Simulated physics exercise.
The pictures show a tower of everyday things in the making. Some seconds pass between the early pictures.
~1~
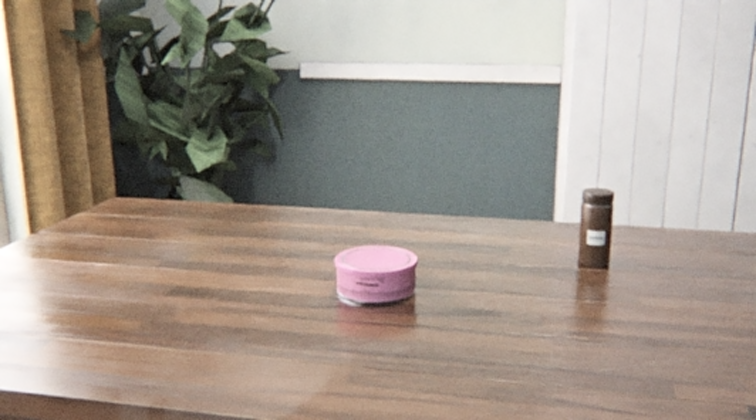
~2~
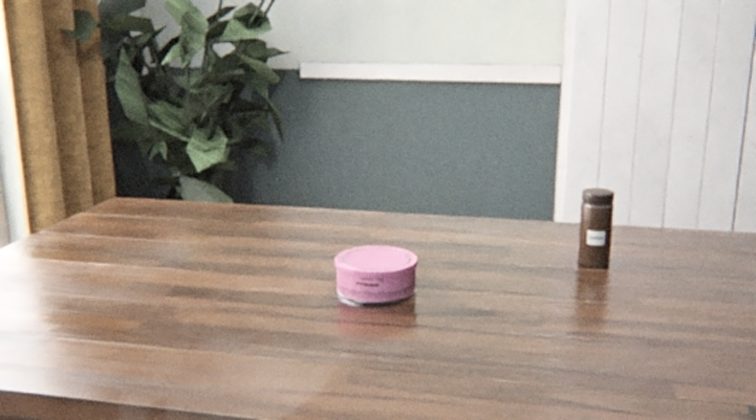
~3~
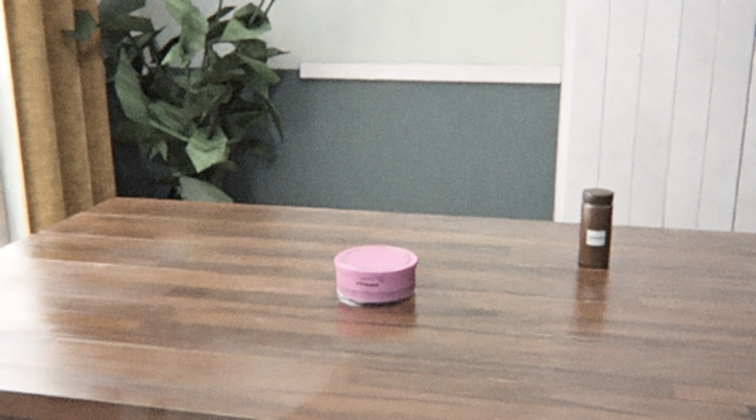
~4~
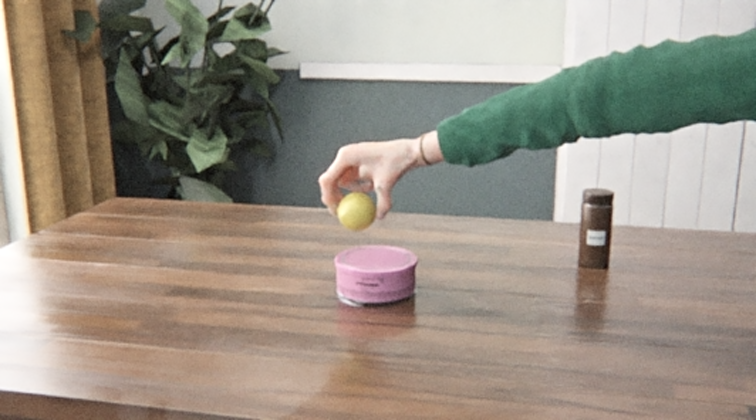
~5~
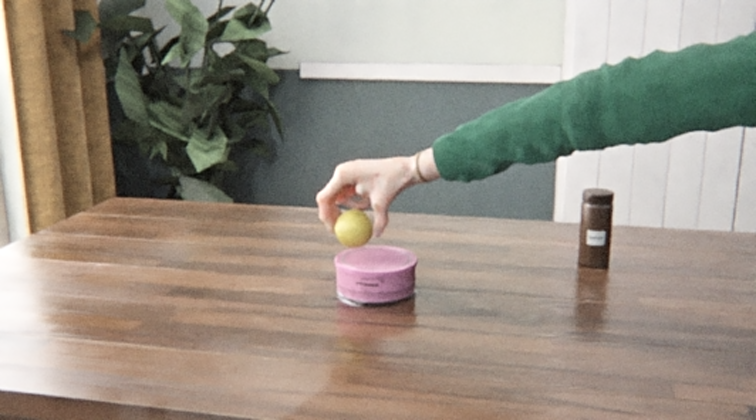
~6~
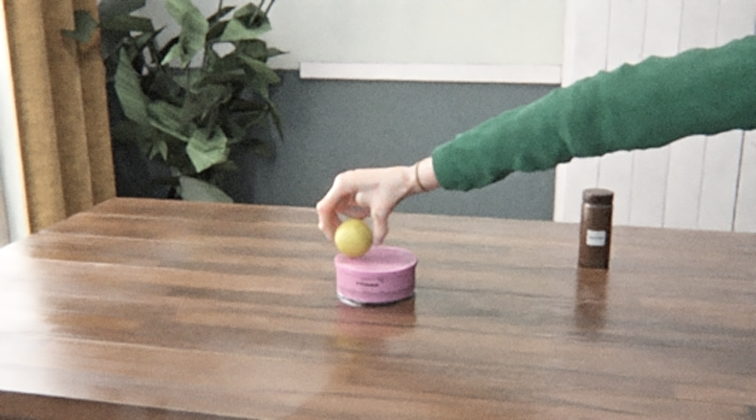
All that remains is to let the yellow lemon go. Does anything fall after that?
As it turns out, it holds.
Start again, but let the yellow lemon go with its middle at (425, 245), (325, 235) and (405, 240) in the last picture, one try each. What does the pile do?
In the first case it loses its balance; in the second case it comes apart; in the third case it keeps its balance.
Then, 1.00 s later than the last frame, all is still.
Then, 2.10 s later than the last frame, yellow lemon resting near (354, 239).
When it is over, all 3 as before. End places, in pixels of the last picture, yellow lemon near (354, 239). The pile keeps its balance.
